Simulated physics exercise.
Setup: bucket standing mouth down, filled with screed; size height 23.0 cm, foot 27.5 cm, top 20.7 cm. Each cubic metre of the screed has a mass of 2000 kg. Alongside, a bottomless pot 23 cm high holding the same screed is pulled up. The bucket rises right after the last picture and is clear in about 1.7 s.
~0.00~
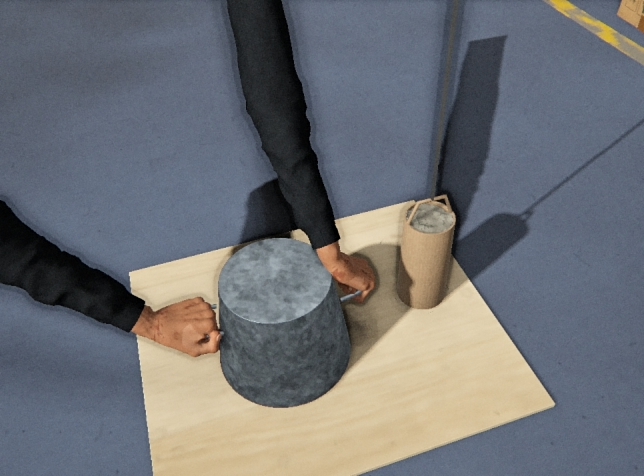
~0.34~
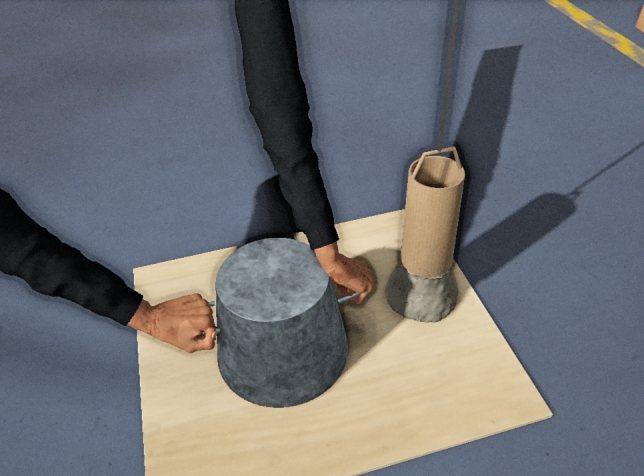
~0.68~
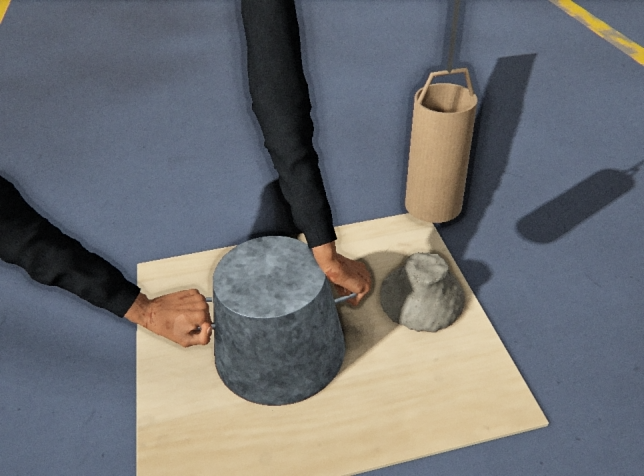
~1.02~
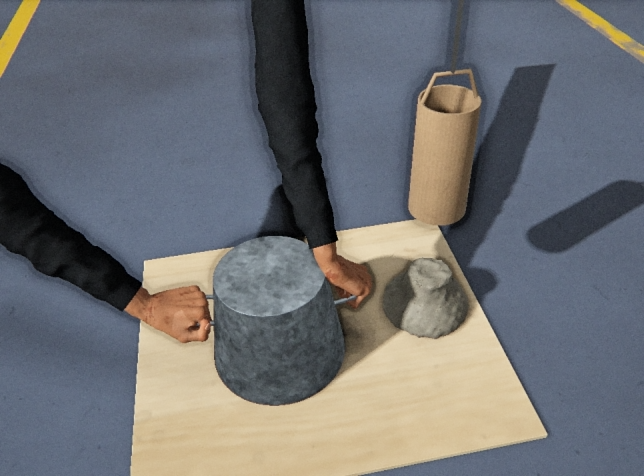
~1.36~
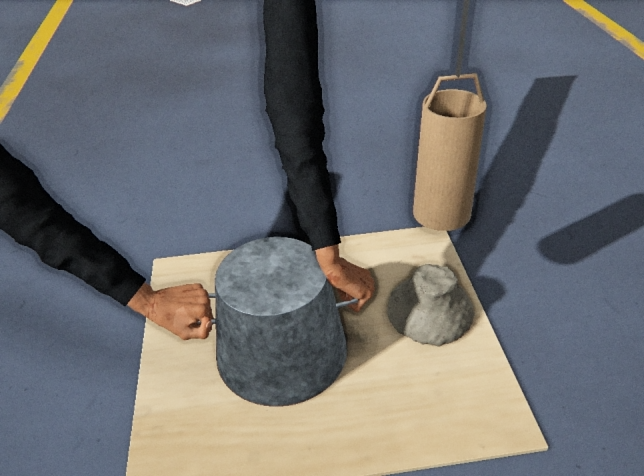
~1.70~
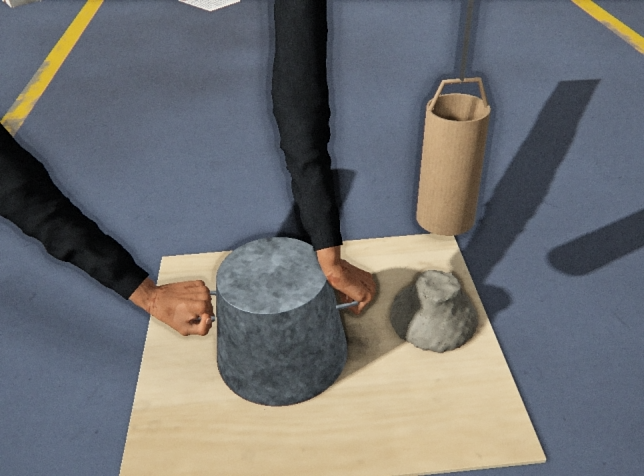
A brown cylindrical tube with a loop handle rises from the right side of a pale wooden board on a blue floor with yellow lines, uncovering a lumpy grey mound, then hangs nearly still. To its left, two black-sleeved hands grip the sides of an unmoving, upturned dark grey bucket. The view from above drifts slowly around the board throughout.
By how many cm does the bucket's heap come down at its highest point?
Some 9 cm.
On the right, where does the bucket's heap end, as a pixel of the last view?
I'd mark it at about (372, 352).
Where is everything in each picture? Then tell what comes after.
In the first picture, middle of the pot's mouth at (430, 218), still down; middle of the bucket's top at (275, 279), not yet moved.
In the second picture, middle of the pot's mouth at (437, 173), raised 13 cm; middle of the bucket's top at (273, 278), not yet moved.
In the third picture, middle of the pot's mouth at (446, 99), raised 29 cm; what the pot left 12 cm high and 19 cm wide, top at (426, 266); middle of the bucket's top at (269, 275), not yet moved.
In the fourth picture, middle of the pot's mouth at (449, 101), raised 29 cm; what the pot left 12 cm high and 19 cm wide, top at (429, 272); middle of the bucket's top at (269, 274), not yet moved.
In the fifth picture, middle of the pot's mouth at (454, 105), raised 29 cm; what the pot left 12 cm high and 19 cm wide, top at (434, 278); middle of the bucket's top at (271, 274), not yet moved.
In the sixth picture, middle of the pot's mouth at (458, 109), raised 29 cm; what the pot left 12 cm high and 19 cm wide, top at (437, 284); middle of the bucket's top at (272, 274), not yet moved.
After 2.1 s, the bucket is up 5.0 cm; the screed has come down 3.0 cm to 20 cm and is 31 cm wide.
After 2.5 s, the bucket is up 13 cm; the screed has come down 8.7 cm to 14 cm and is 39 cm wide.
After 3.0 s, the bucket is up 24 cm; the screed has come down 8.8 cm to 14 cm and is 39 cm wide.
After 3.5 s, the bucket is clear; the screed has come down 8.8 cm to 14 cm and is 39 cm wide.
After 4.0 s, at rest, the bucket is clear; the screed has come down 8.8 cm to 14 cm and is 39 cm wide.
